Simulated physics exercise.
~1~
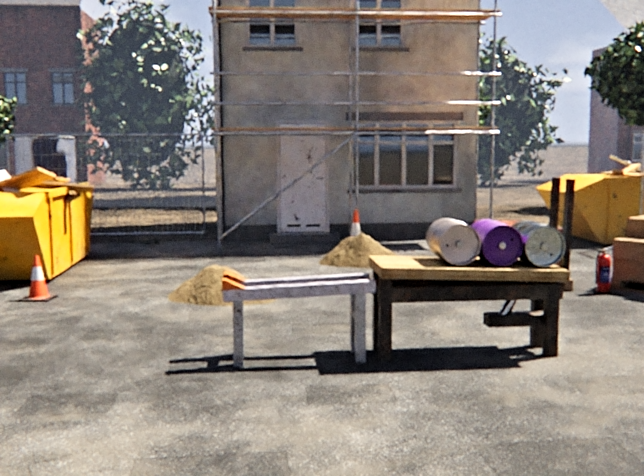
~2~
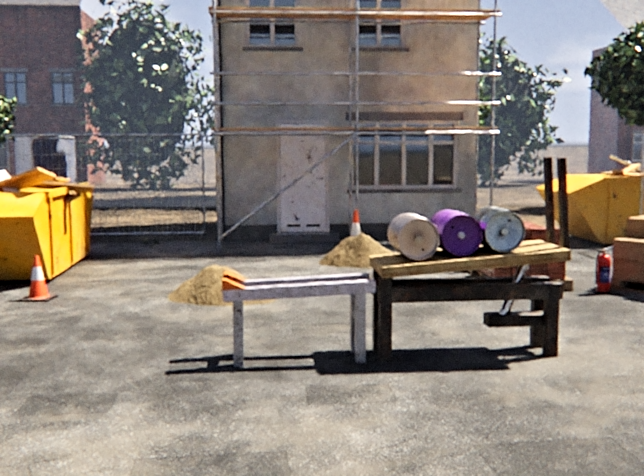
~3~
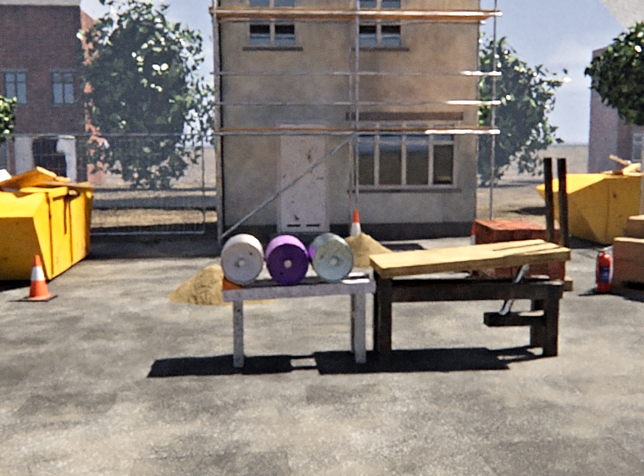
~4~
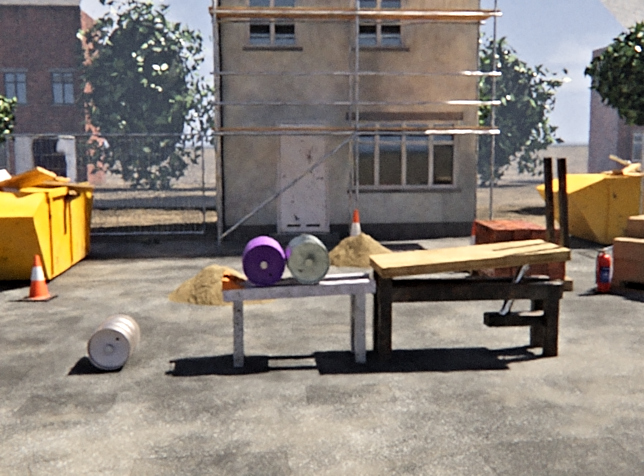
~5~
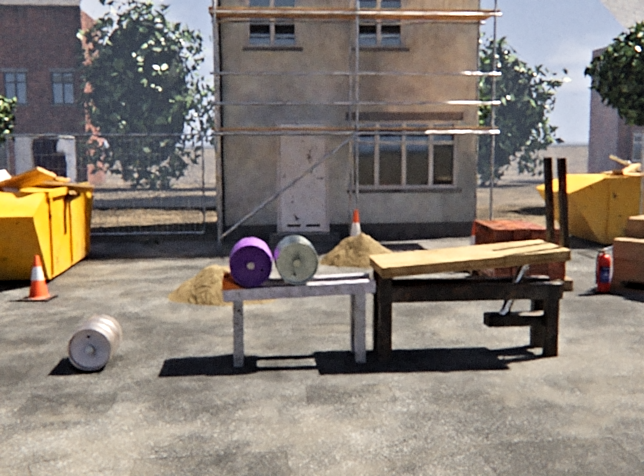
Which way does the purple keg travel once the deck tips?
The purple keg moves to the left, rolling off the deck and along the lower rack.
